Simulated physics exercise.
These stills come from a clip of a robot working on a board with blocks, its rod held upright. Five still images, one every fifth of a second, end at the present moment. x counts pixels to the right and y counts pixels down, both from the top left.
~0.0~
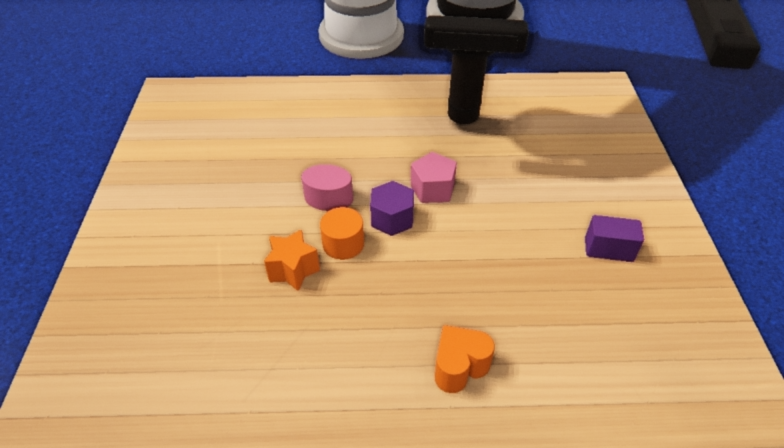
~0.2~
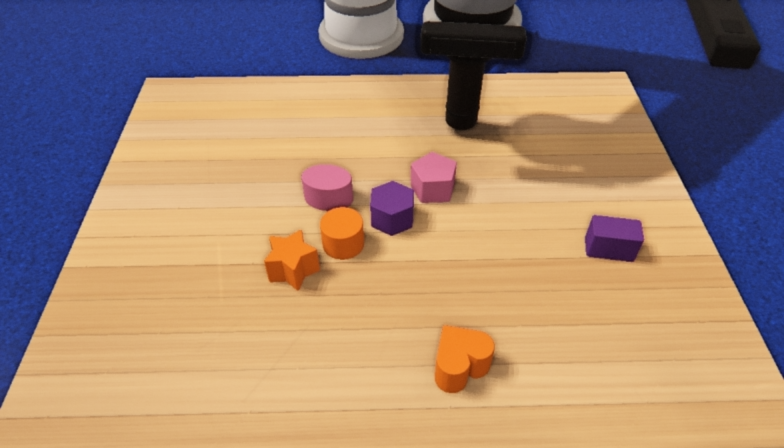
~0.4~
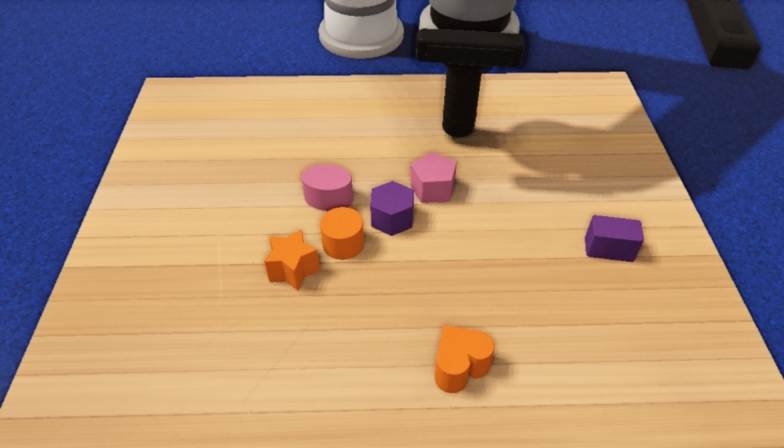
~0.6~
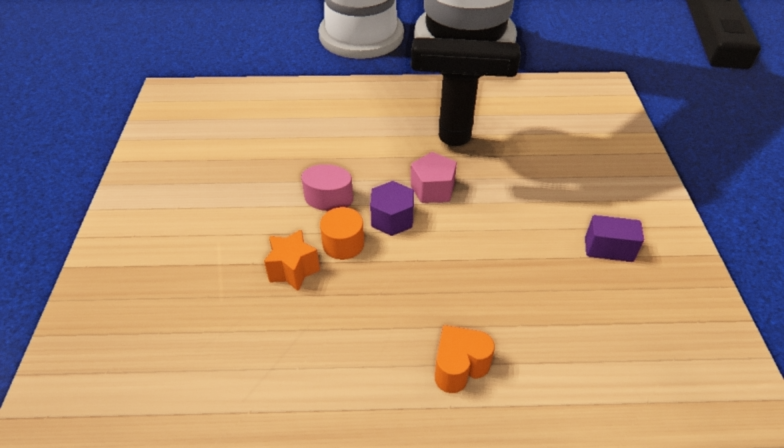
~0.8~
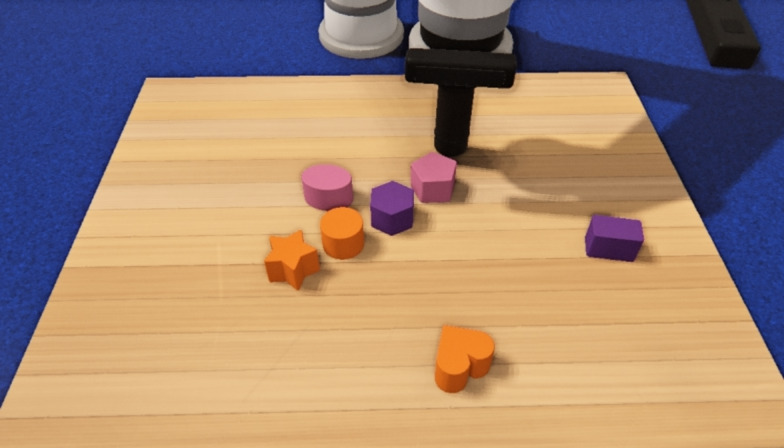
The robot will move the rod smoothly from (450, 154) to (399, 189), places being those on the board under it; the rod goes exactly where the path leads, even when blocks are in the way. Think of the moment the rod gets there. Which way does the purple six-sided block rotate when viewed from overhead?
Clockwise from above.
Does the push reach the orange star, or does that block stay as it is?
The result: It stays put.
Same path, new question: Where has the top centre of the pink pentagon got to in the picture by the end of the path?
In the picture, that point is around (428, 187).
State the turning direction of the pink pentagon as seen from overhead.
It twists against the clock when seen from above.
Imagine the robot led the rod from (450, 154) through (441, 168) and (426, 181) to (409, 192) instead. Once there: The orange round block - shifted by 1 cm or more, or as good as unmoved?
It holds its position.
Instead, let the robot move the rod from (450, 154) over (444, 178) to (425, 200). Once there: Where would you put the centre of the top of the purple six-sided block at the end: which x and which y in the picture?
Put as a pixel place, it's (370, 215).
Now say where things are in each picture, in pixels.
In the first picture, rod tip (463, 116); block tops, orange star (289, 248); pink oval block (327, 176); purple six-sided block (392, 197); pink pentagon (435, 167).
In the second picture, rod (461, 121); blocks unchanged.
In the third picture, rod (458, 128); blocks unchanged.
In the fourth picture, rod (455, 137); blocks unchanged.
In the fifth picture, rod (451, 147); orange star (289, 248); pink oval block (327, 176); purple six-sided block (392, 197); pink pentagon (435, 167).
The first path, step by step. Halfway along, rod (425, 164); pink pentagon (432, 176), turned 25° anticlockwise.
At the end, rod (399, 182); orange star in place; pink oval block in place; purple six-sided block (390, 202), turned 25° clockwise; pink pentagon (428, 187), turned 70° anticlockwise.
